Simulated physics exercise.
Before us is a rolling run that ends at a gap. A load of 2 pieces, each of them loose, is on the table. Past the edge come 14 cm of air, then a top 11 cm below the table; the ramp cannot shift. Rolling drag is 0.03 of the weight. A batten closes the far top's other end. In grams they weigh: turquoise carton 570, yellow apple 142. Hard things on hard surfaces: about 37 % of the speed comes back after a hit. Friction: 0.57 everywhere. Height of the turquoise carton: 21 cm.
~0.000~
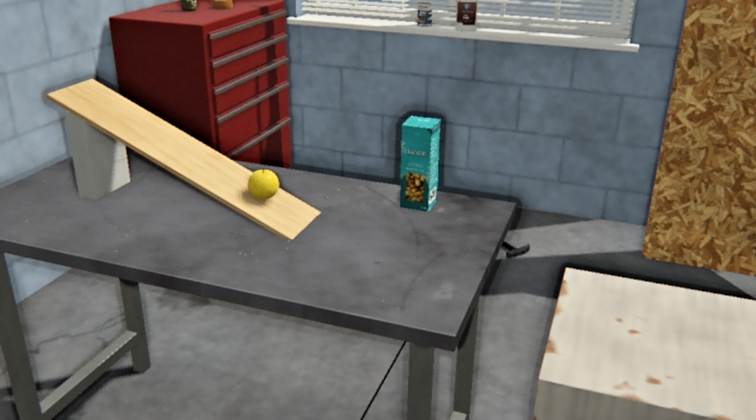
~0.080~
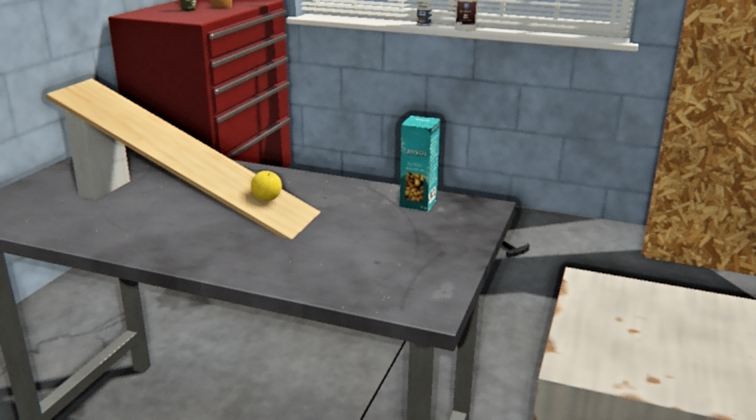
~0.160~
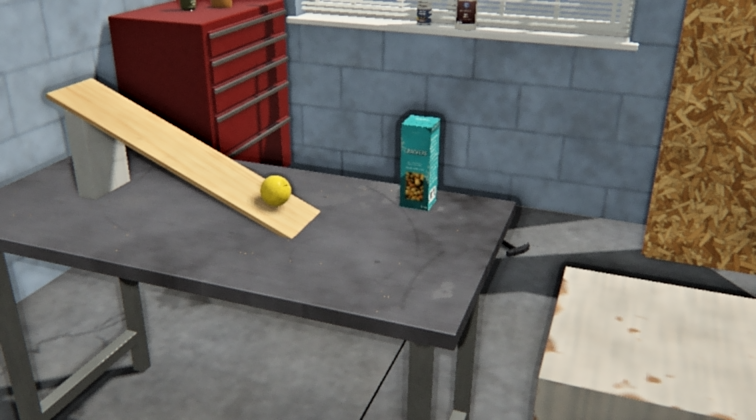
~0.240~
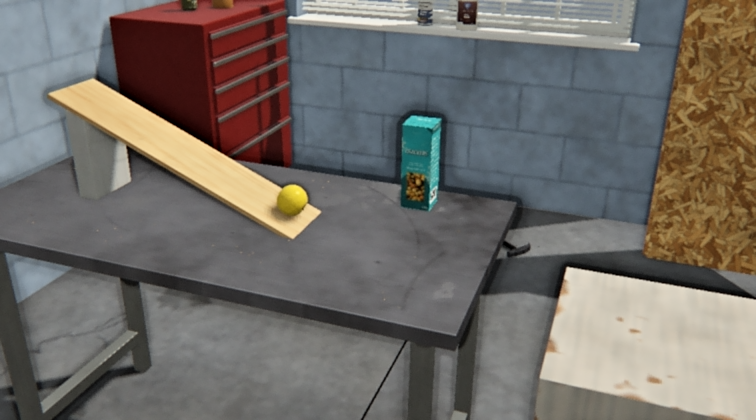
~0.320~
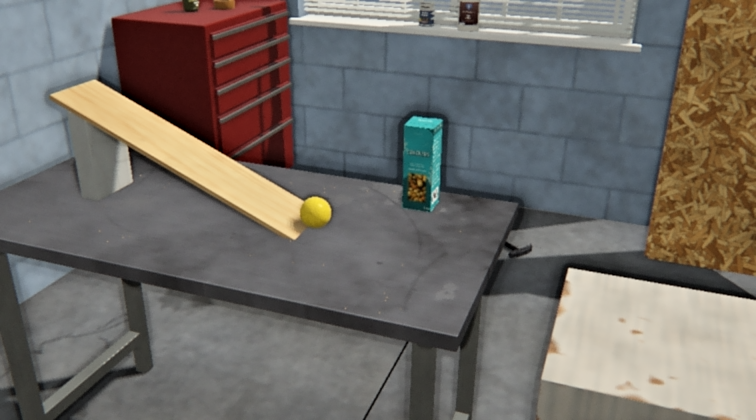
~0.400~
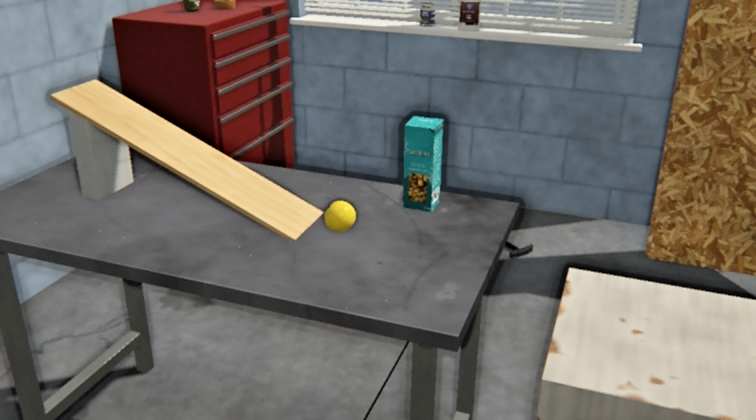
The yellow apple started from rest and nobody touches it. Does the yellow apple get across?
The apple comes up short.
After 0.80 s, 8 cm of run left; yellow apple near (459, 237).
After 1.20 s, down in the gap; yellow apple near (518, 377).
In the end (1.6 s), down in the gap; turquoise carton under 8 cm from the start.
